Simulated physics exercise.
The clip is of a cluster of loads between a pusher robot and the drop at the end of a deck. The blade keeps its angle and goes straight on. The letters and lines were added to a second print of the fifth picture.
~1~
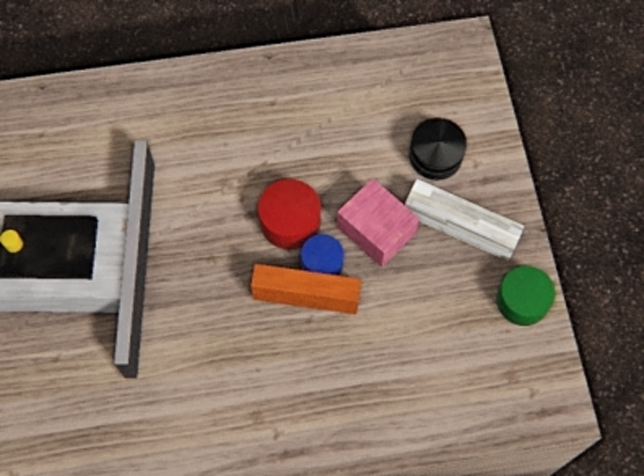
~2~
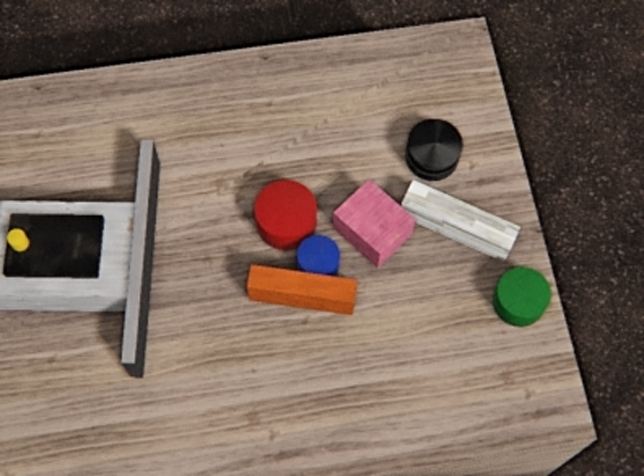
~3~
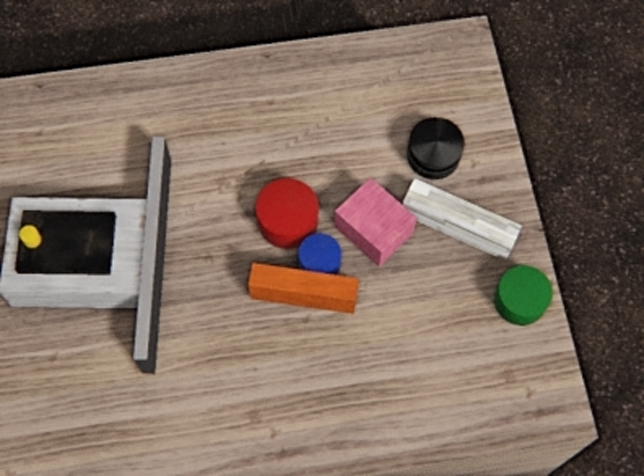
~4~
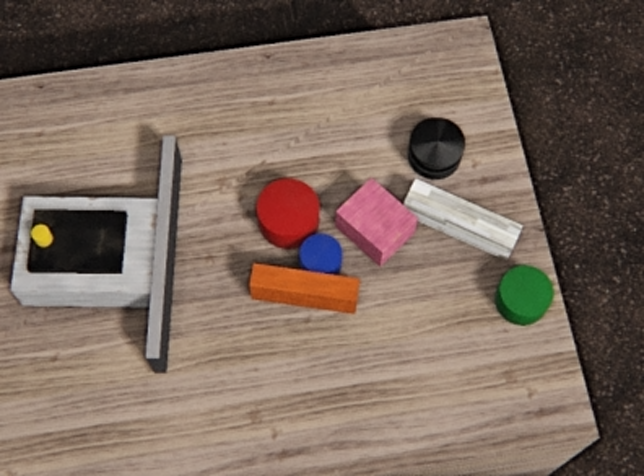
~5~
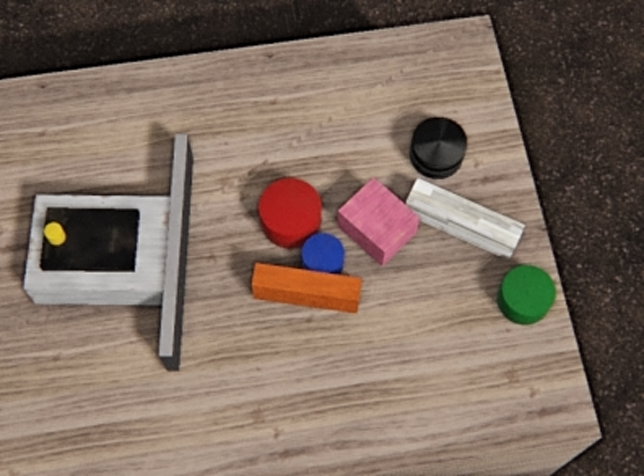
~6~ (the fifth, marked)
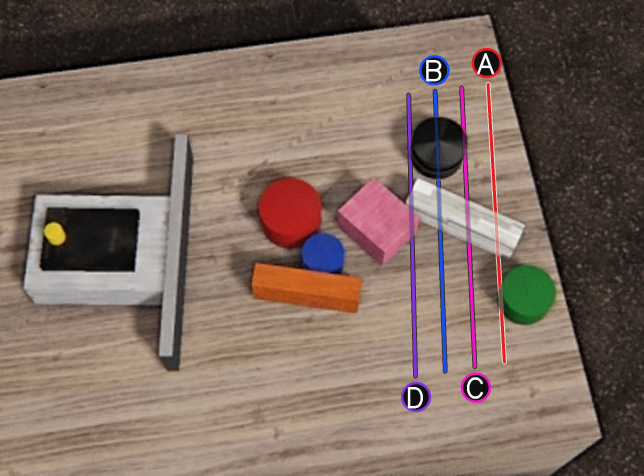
A gray and white pusher robot slid slowly to the right across a wooden deck, closing some of the gap to a cluster of colorful blocks and canisters, which stayed where they were.
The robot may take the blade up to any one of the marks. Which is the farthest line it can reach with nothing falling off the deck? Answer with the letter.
It can go as far as B.
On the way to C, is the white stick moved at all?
By then, yes.
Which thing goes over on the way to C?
The white stick goes over.
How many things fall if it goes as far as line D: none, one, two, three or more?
In all, none.
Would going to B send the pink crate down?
No.
On the marked copy, A at (496, 215); B at (440, 223); C at (468, 219); D at (412, 227).
With B. Early on, robot (196, 225); orange bar (333, 291); red canister (312, 212).
Further on, robot (293, 211); white stick (484, 216); pink crate (441, 237).
At the end, robot (365, 200); white stick (530, 203); pink crate (506, 231); nothing has fallen.
As for the rest, A drops the white stick and pink crate; C drops the white stick; D is safe but short.
